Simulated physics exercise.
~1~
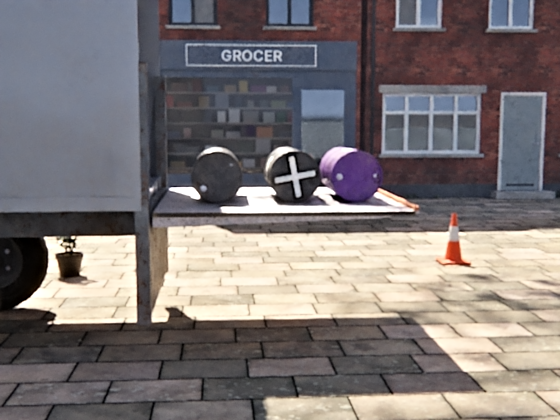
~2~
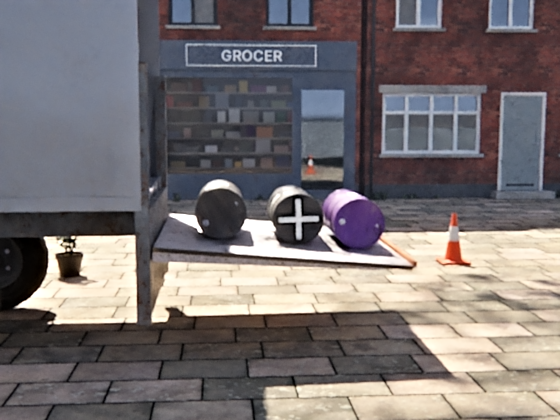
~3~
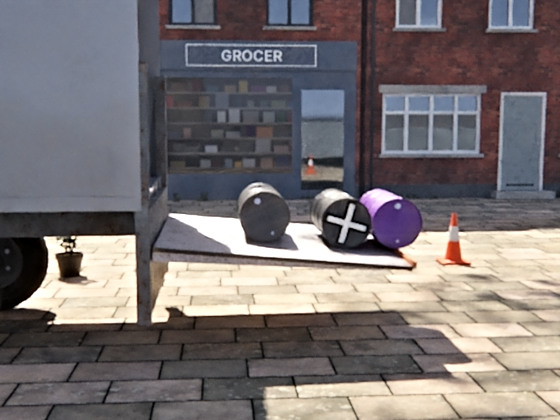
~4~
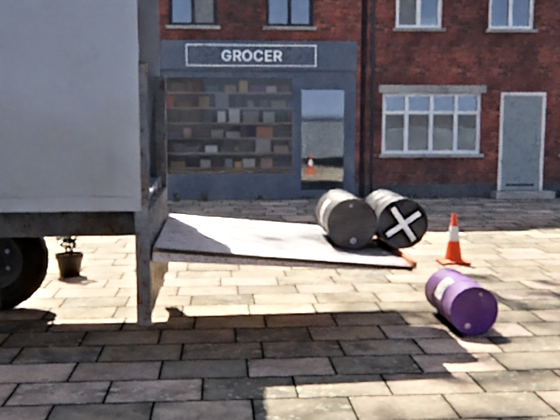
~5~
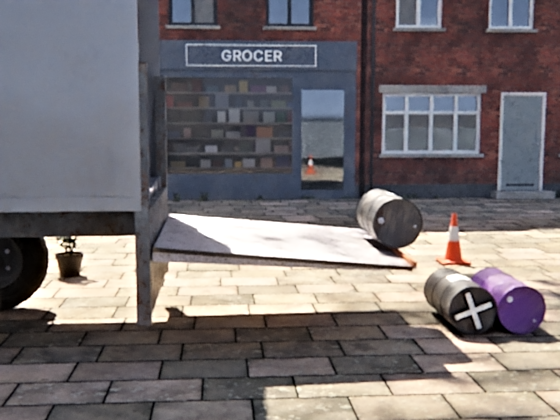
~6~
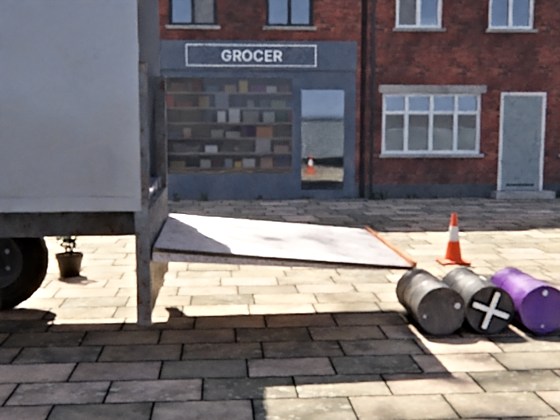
In this clip, three drums, one black, one black with a white cross and one purple, sit on a truck's lift platform that lowers and tilts; they roll right and drop off its edge, purple first, ending side by side on the paving near a traffic cone.
